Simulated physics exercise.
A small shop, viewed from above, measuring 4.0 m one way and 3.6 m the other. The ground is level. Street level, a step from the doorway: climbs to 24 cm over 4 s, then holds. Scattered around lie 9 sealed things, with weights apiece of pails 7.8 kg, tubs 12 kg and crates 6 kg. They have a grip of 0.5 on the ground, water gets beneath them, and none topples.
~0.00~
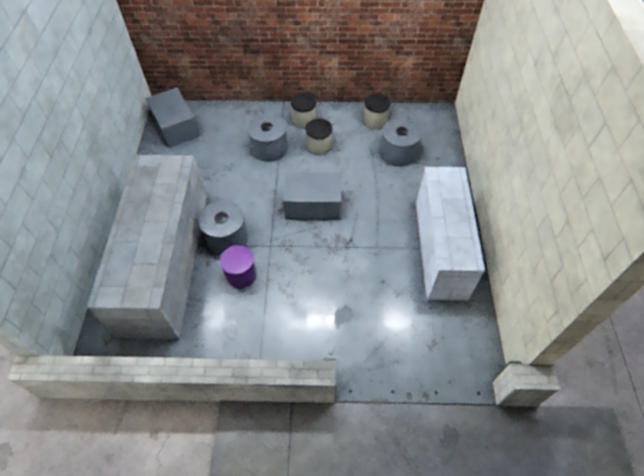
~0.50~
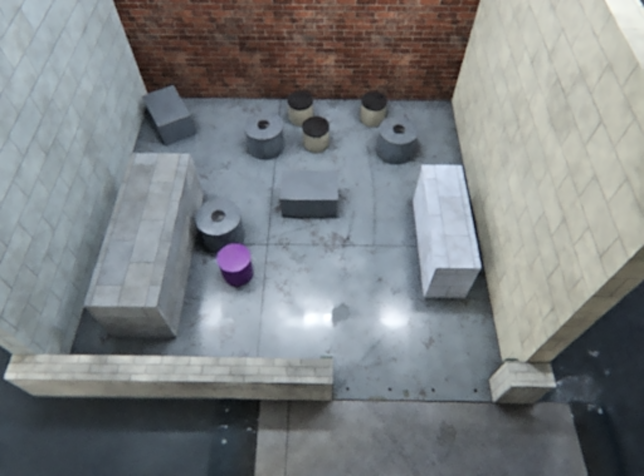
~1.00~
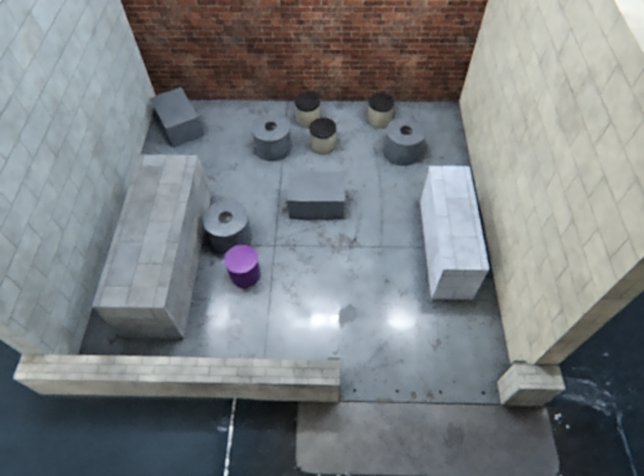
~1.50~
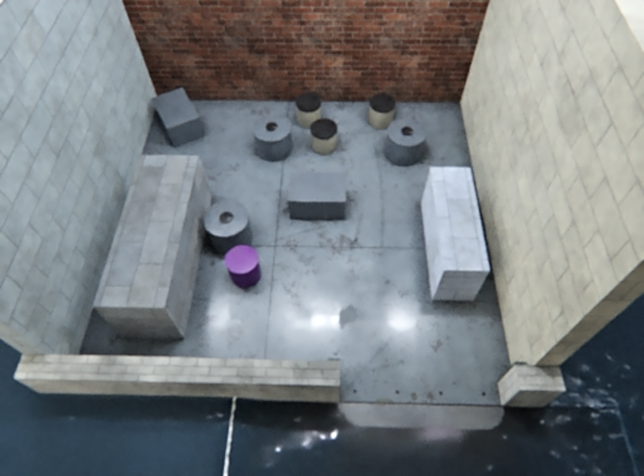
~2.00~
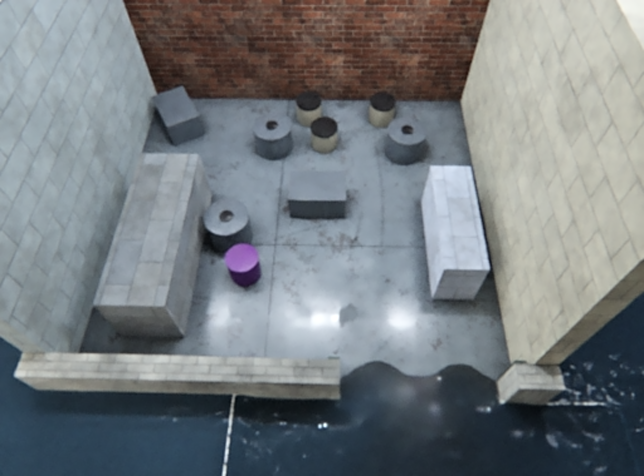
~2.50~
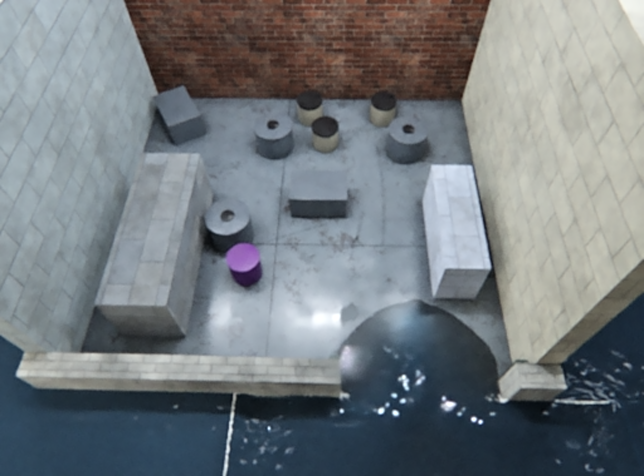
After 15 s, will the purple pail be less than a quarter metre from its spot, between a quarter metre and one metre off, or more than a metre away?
My guess: It's a bit away from its start.
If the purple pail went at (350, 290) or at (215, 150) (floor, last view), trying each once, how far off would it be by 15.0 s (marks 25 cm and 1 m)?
The first start leaves it well away, the second leaves it slightly displaced.
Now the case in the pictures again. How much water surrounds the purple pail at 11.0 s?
About 8 cm.
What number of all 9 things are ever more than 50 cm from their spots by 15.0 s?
The total is 9.
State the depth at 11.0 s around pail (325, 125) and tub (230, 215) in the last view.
I'd put it at 19 cm and 17 cm respectively.
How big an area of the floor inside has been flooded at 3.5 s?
Somewhere about 2.5 m2, give or take.
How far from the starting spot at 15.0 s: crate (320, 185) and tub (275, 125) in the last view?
120 cm and 120 cm respectively.
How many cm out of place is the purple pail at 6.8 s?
0 cm, give or take.
After 3.5 s the purple pail is near (243, 257), 0.0 m from its start, aground; 0 afloat.
After 6.8 s the purple pail is near (242, 258), 0.0 m from its start, aground; 7 afloat.
After 11.0 s the purple pail is near (228, 263), 0.2 m from its start, aground; 8 afloat.
After 15.0 s the purple pail is near (306, 295), 0.8 m from its start, afloat; 9 afloat.
